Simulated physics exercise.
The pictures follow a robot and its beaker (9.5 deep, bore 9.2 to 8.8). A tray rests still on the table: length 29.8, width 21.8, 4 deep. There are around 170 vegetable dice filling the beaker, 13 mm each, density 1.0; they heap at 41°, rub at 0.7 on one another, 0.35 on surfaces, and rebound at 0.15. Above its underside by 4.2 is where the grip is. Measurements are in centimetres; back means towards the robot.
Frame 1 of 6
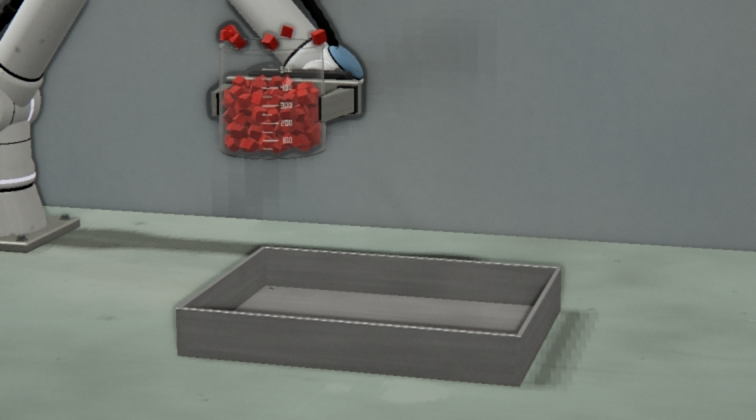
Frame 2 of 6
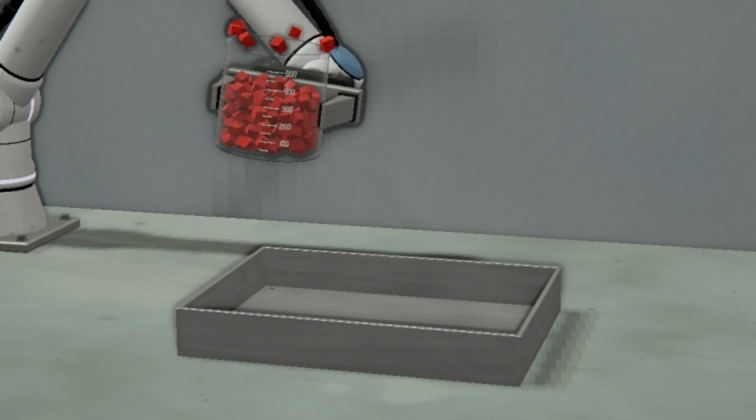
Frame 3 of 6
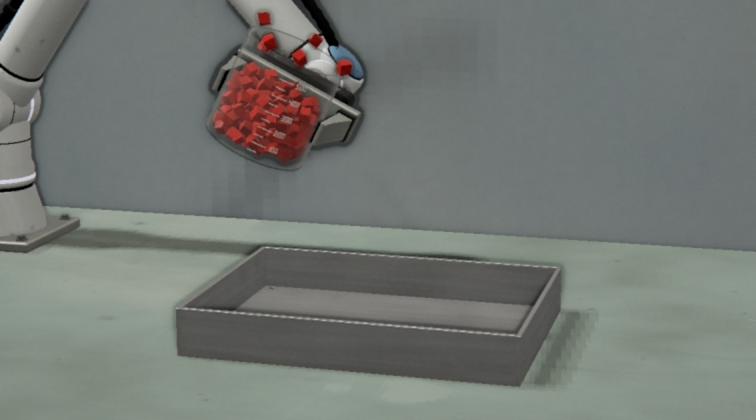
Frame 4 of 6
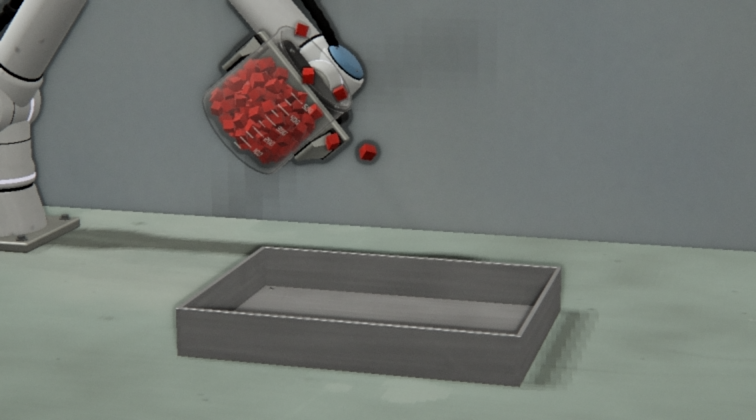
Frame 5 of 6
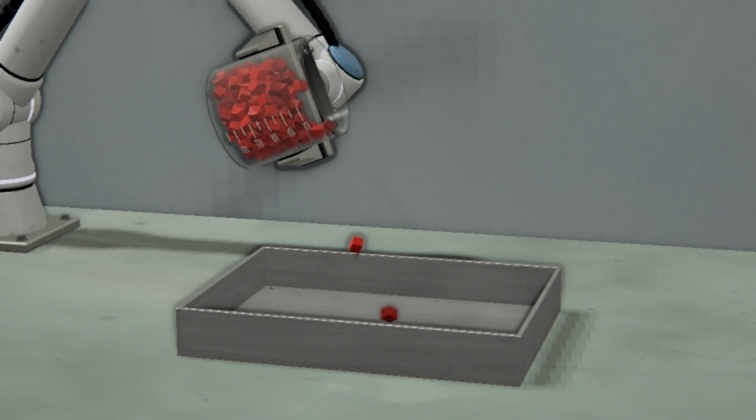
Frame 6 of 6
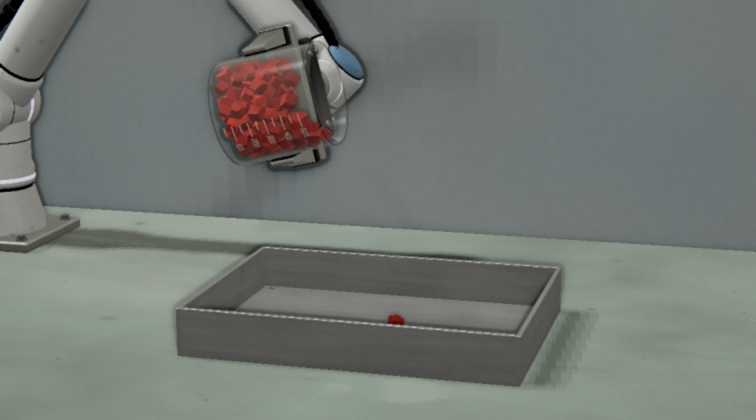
A robot arm tilts a clear beaker full of red cubes forward, to the right, above a grey tray; a few loose cubes drop from its mouth into the tray while most remain packed inside the beaker, now nearly sideways.
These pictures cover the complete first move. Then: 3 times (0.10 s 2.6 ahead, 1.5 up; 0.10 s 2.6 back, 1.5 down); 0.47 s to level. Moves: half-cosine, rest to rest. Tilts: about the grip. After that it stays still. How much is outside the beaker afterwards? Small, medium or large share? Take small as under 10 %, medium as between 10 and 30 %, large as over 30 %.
A large share.
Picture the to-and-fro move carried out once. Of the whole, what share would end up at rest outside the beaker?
Result: Approximately 20 per cent.
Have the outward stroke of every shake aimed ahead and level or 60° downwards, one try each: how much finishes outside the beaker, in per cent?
Try one gives about 35 in a hundred, try two about 5 in a hundred.
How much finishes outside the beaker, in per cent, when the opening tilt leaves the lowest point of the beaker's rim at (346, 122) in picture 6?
I'd say close to 25 per cent.
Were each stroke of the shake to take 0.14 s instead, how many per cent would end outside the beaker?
It would be near 20 per cent.
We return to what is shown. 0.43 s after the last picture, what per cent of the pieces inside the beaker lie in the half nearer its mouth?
Roughly 50 %.
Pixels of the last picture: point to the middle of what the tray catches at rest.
Around pixel (419, 326).
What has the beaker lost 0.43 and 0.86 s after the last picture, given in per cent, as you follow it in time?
In turn: 40 %, then 50 %.
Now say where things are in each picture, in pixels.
In the first frame, beaker middle at (272, 99), level; upper third of the load around (271, 96), from x 225 to 320, top at y 30; 168 in the beaker.
In the second frame, beaker middle at (273, 99), tilted 7° forward; upper third of the load around (269, 95), from x 225 to 325, top at y 25.
In the third frame, beaker middle at (275, 100), tilted 26° forward; upper third of the load around (263, 94), from x 220 to 345, top at y 20.
In the fourth frame, beaker middle at (277, 101), tilted 50° forward; upper third of the load around (260, 89), from x 215 to 370, top at y 30; 165 in the beaker, 3 in flight or on a rim.
In the fifth frame, beaker middle at (278, 103), tilted 69° forward; upper third of the load around (258, 86), from x 220 to 390, top at y 65; 165 in the beaker, 2 in the tray, 1 in flight or on a rim.
In the sixth frame, beaker middle at (278, 104), tilted 76° forward; upper third of the load around (259, 85), from x 220 to 395, top at y 65; 165 in the beaker, 3 in the tray.
Then, 0.43 s after the last picture, tilted 76° forward, highest piece 22 above the table; 104 in the beaker, 26 in the tray, 38 in flight or on a rim.
Then, 0.86 s after the last picture, tilted 33° forward, highest piece 24 above the table; 85 in the beaker, 83 in the tray.
Then, 1.27 s after the last picture, level, highest piece 23 above the table; 85 in the beaker, 83 in the tray.
Then, 2.32 s after the last picture, level, highest piece 23 above the table; 85 in the beaker, 83 in the tray.
Final count, 85 in the beaker, 83 in the tray. That is 49 % outside the beaker.
